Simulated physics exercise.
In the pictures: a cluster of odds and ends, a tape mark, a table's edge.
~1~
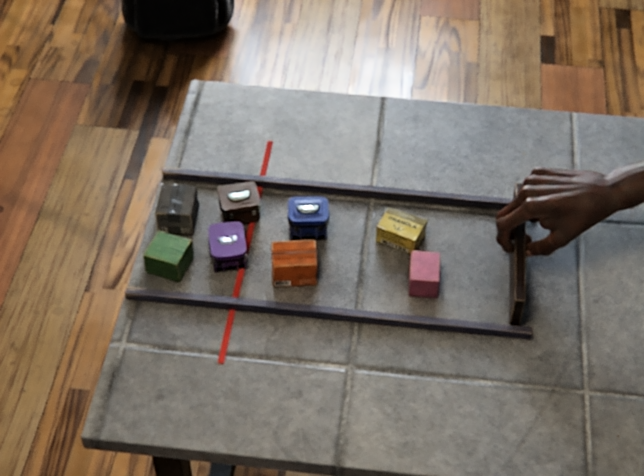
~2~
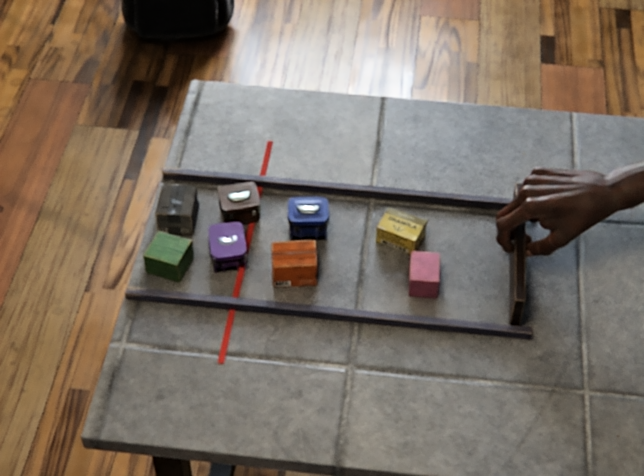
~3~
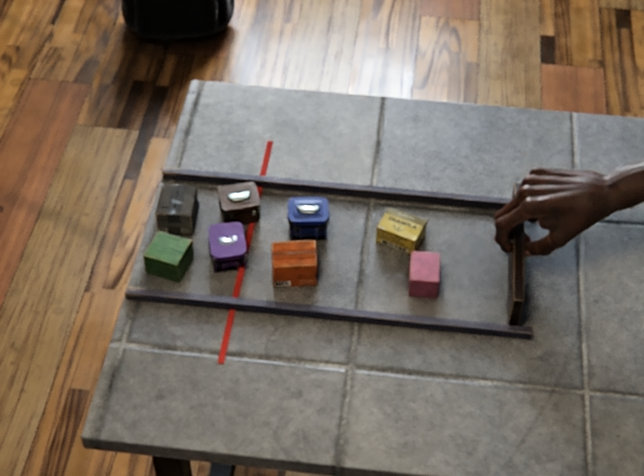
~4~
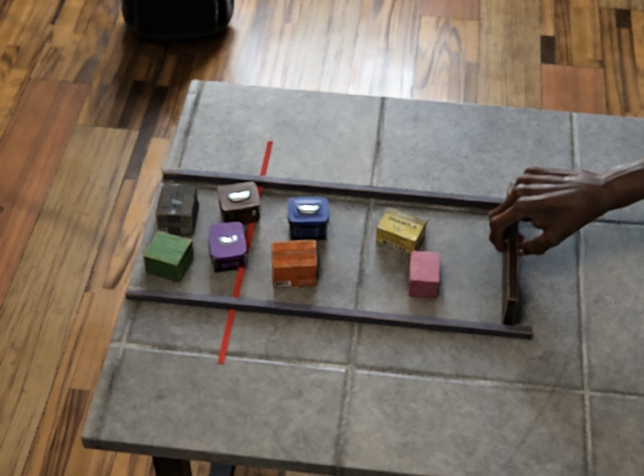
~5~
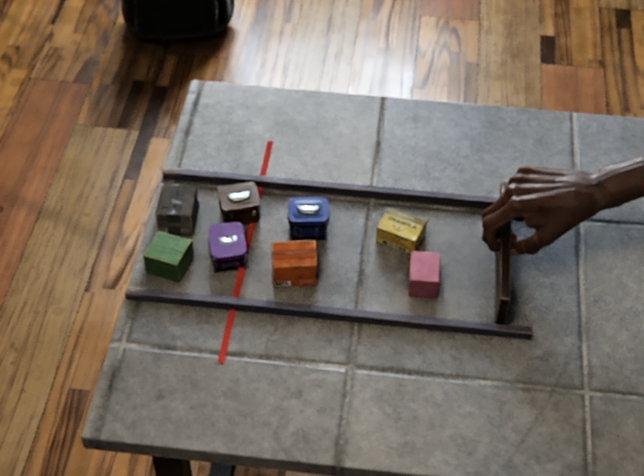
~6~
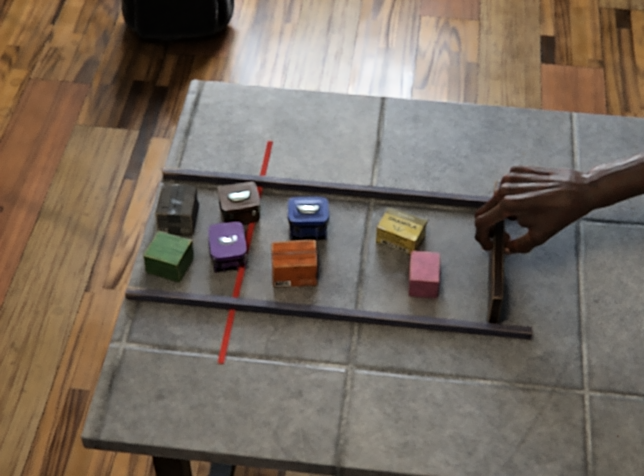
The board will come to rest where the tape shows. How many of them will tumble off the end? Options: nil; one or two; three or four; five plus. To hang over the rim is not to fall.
One or two.
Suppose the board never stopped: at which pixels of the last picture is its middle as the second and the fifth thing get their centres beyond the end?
For the first, roughly (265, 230); for the next, roughly (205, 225).
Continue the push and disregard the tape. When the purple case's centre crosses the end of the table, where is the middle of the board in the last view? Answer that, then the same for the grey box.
Roughly (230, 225); for the second one, roughly (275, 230).
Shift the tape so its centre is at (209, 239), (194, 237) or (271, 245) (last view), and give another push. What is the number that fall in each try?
4, 5, 1.
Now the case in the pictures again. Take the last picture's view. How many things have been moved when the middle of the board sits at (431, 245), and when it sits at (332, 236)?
Moved so far: 1, later 5.
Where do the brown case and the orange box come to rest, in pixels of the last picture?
Approximately (162, 186) for one, approximately (191, 250) for the other.
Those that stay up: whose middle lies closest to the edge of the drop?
That would be the brown case.
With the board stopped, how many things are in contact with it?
Counting them up gives 2.
Early on, none off yet; grey box at rest near (177, 210); green block at rest near (169, 256); purple case at rest near (228, 247).
Finally, the number that fall off is one or two; lost, green block and grey box.
